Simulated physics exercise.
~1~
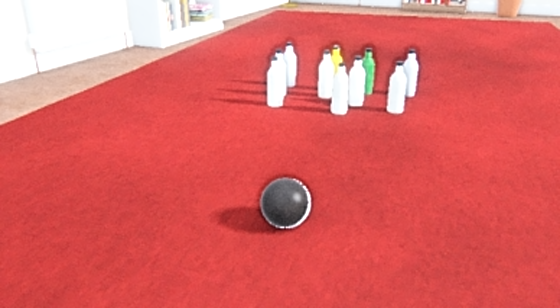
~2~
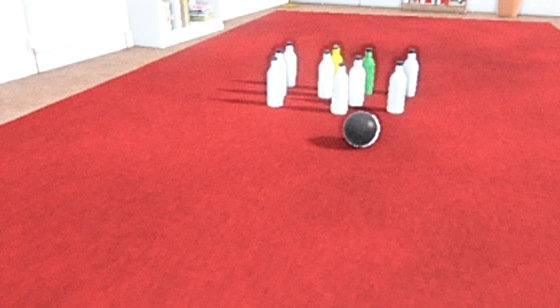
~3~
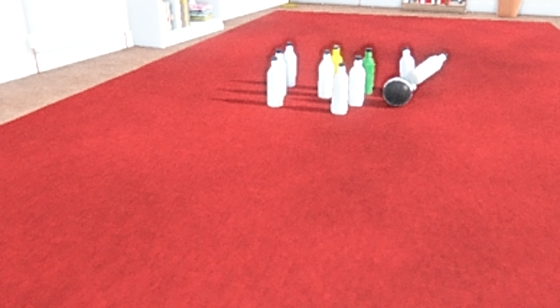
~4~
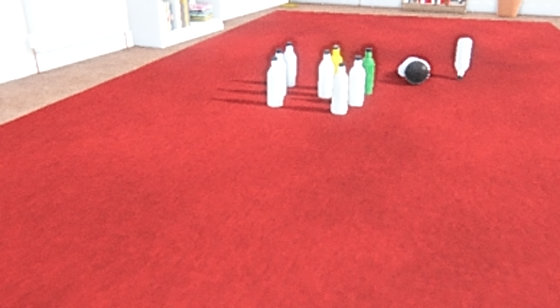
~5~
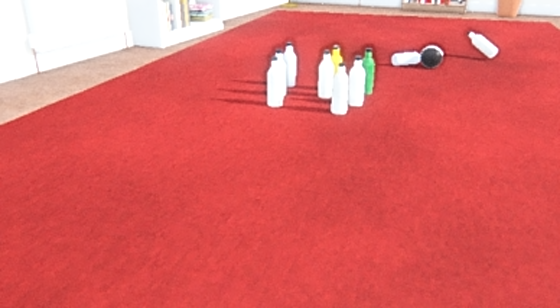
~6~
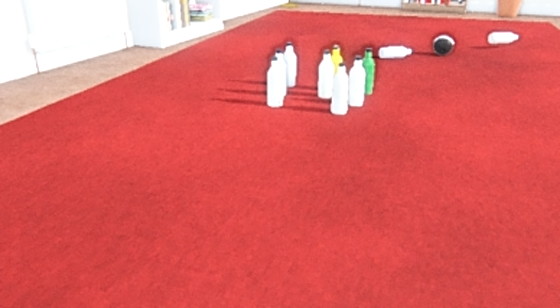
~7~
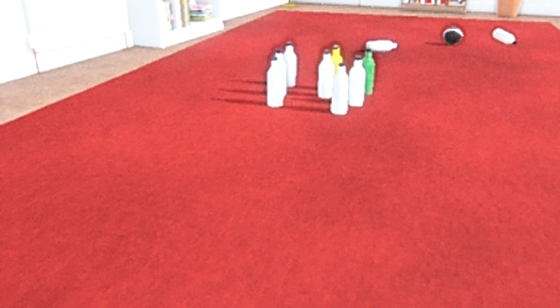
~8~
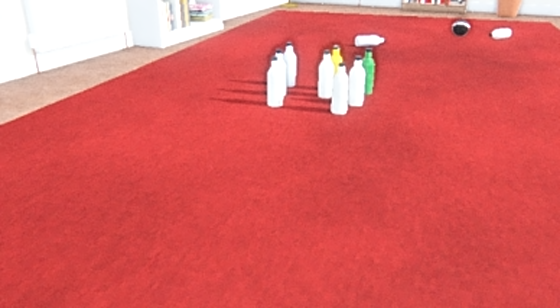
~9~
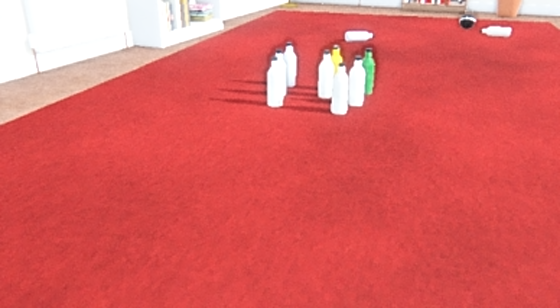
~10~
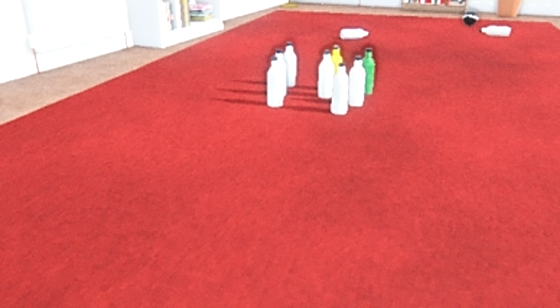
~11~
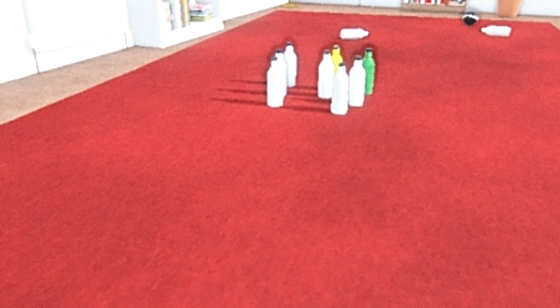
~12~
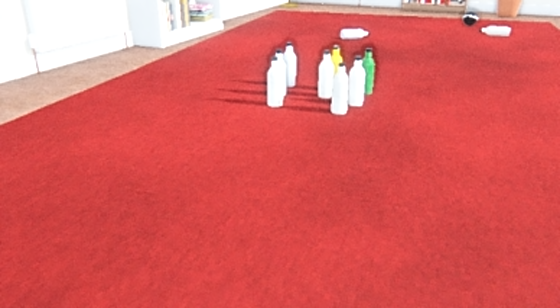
In a living room, a black ball rolling across red carpet, knocking over two right-hand white bottles and leaving the rest upright.
